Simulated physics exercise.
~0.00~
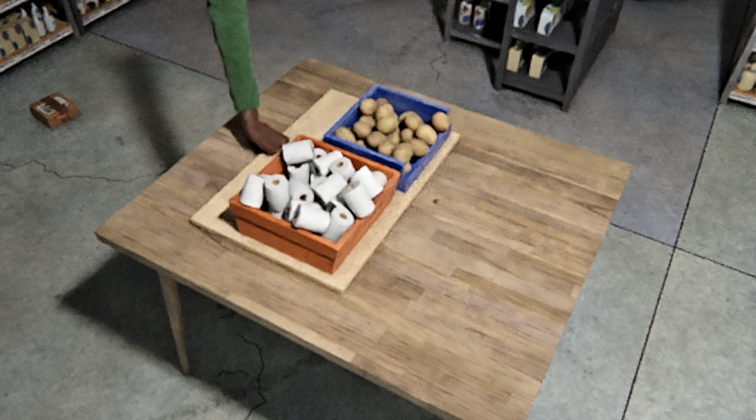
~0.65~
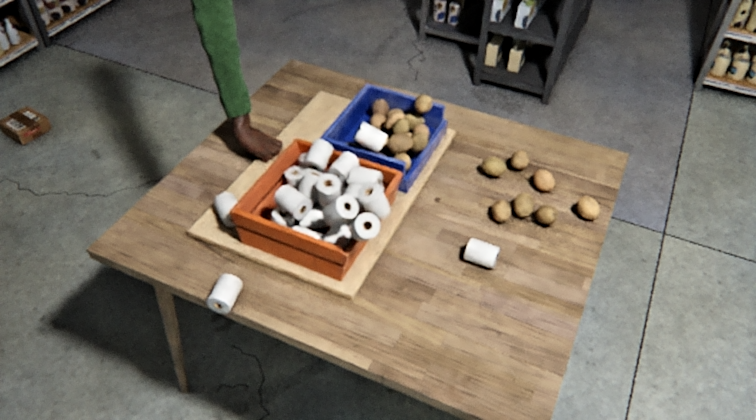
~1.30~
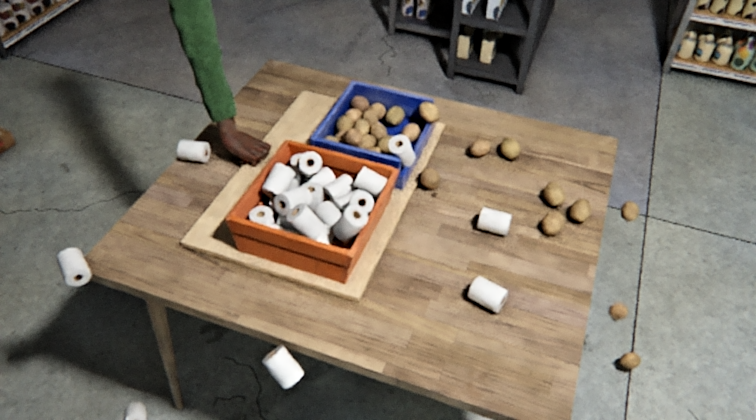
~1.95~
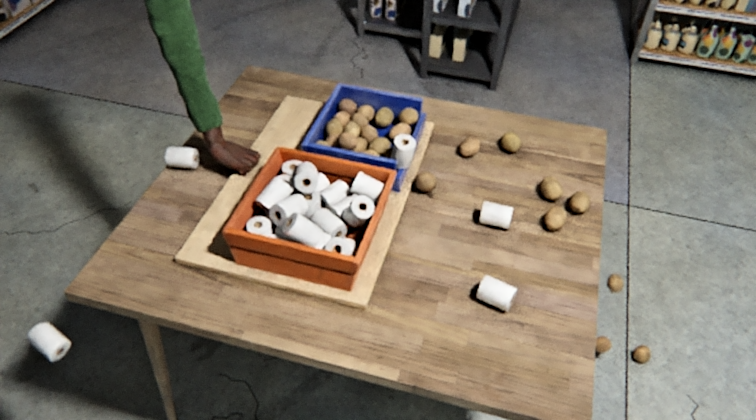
A dark-skinned hand in a green sleeve rests at the far left edge of a wooden table, seen from above in a concrete-floored storeroom with shelves behind. Beside it, a pale board carries an orange tub heaped with white paper rolls and, behind that, a blue tub of potatoes. As the board is rattled left and right, potatoes spill across the right side of the table and rolls tumble out both ways. Some of each drop to the floor, and one roll lands in the blue tub. Finally the scattered pieces settle, with both tubs still well filled.
